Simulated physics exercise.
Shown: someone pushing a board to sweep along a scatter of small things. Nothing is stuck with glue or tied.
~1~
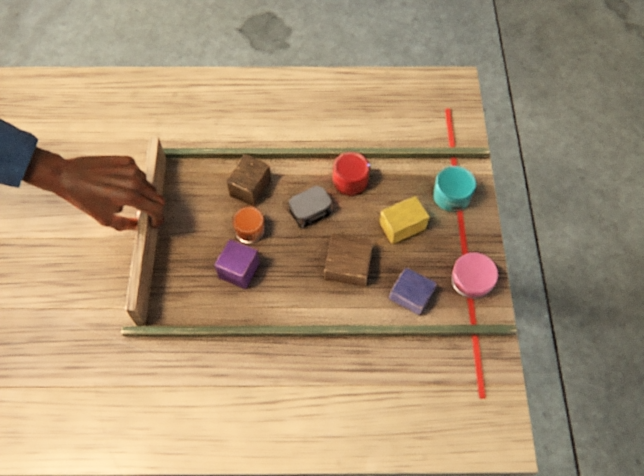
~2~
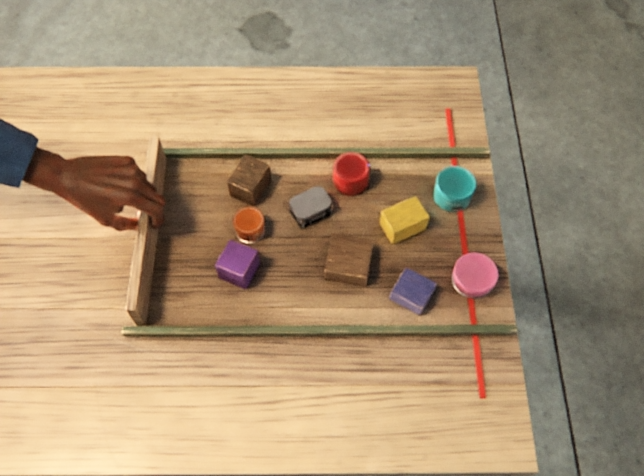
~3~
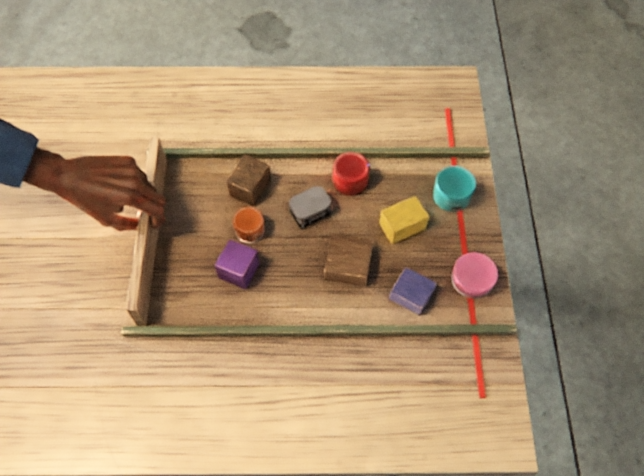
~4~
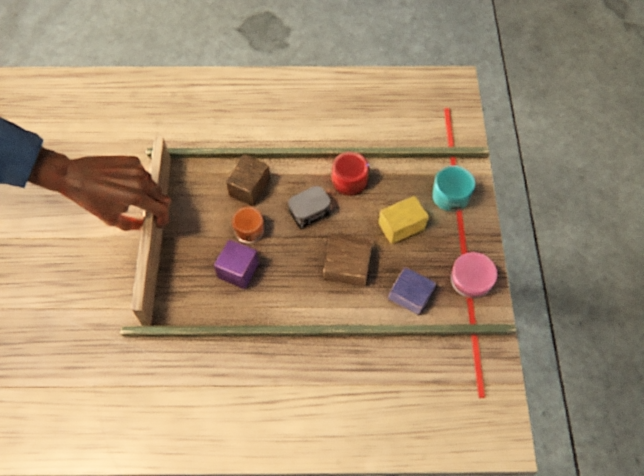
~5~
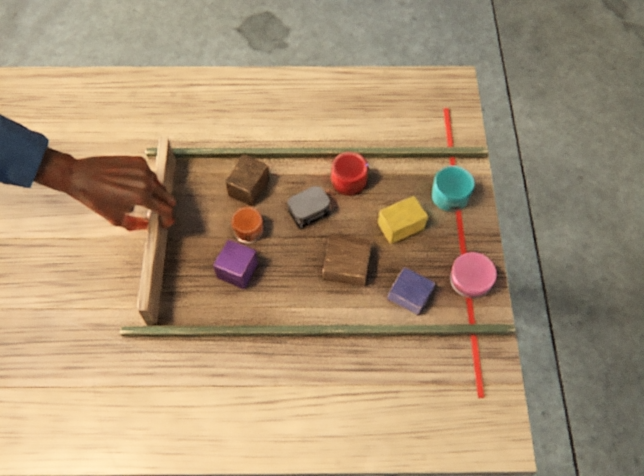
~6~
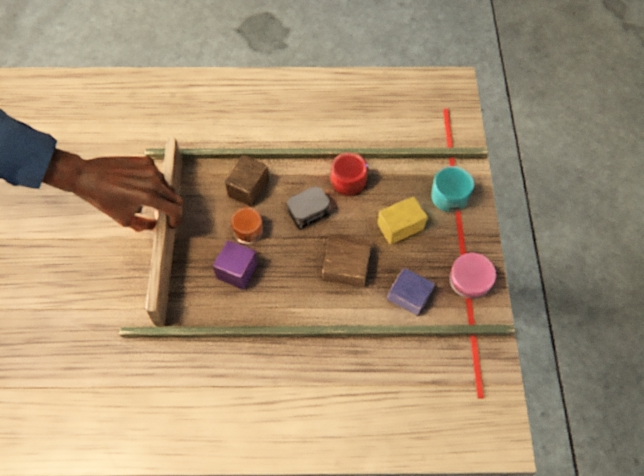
The clip opens on a hand holding a wooden board at the left end of a railed wooden tabletop lane, with scattered colourful blocks and small pots between it and a red tape line. The hand then slides the board slightly to the right, while the scattered pieces stay essentially in place.
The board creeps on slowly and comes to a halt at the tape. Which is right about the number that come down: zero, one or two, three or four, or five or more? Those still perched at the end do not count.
Most likely the sweep will knock off at least five.
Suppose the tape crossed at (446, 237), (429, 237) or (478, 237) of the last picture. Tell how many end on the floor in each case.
Counts per try, in order: 2 / 2 / 5.
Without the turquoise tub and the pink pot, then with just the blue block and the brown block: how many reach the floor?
The number is 3 for the first case and 4 for the second.
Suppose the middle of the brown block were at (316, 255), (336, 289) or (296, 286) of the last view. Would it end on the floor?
Lab note - brown block, per position: Is gone; is safe; is safe.
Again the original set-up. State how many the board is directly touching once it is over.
4 of them.
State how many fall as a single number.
Fallen: 5.
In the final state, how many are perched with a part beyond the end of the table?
It comes to 1.
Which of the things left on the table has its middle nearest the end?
Foremost one: Grey case.
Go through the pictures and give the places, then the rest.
Pink pot (474, 276); turquoise tub (454, 189); blue block (413, 291); board (148, 228); tape (463, 237), in the first picture.
Turquoise tub (454, 189); black block (250, 181), in the second picture.
Blue block (413, 291); yellow block (404, 220), in the third picture.
Pink pot (473, 276); purple block (237, 264), in the fourth picture.
Turquoise tub (452, 189); orange pot (248, 225), in the fifth picture.
Pink pot (472, 276); turquoise tub (452, 189); blue block (411, 291); board (166, 228); tape (461, 237), in the sixth picture.
Soon after, none off yet; pink pot at rest near (472, 276); turquoise tub at rest near (452, 189); blue block at rest near (411, 291).
Then, none off yet; pink pot at rest near (472, 276); turquoise tub at rest near (452, 189); blue block moved a little near (424, 296).
Further on, none off yet; pink pot tipped a little near (519, 277); turquoise tub moved about its own width near (488, 193); blue block moved about its own width near (444, 305).
At rest, the number that fall off is five or more; fallen, brown block, red lid, yellow block, turquoise tub and pink pot.
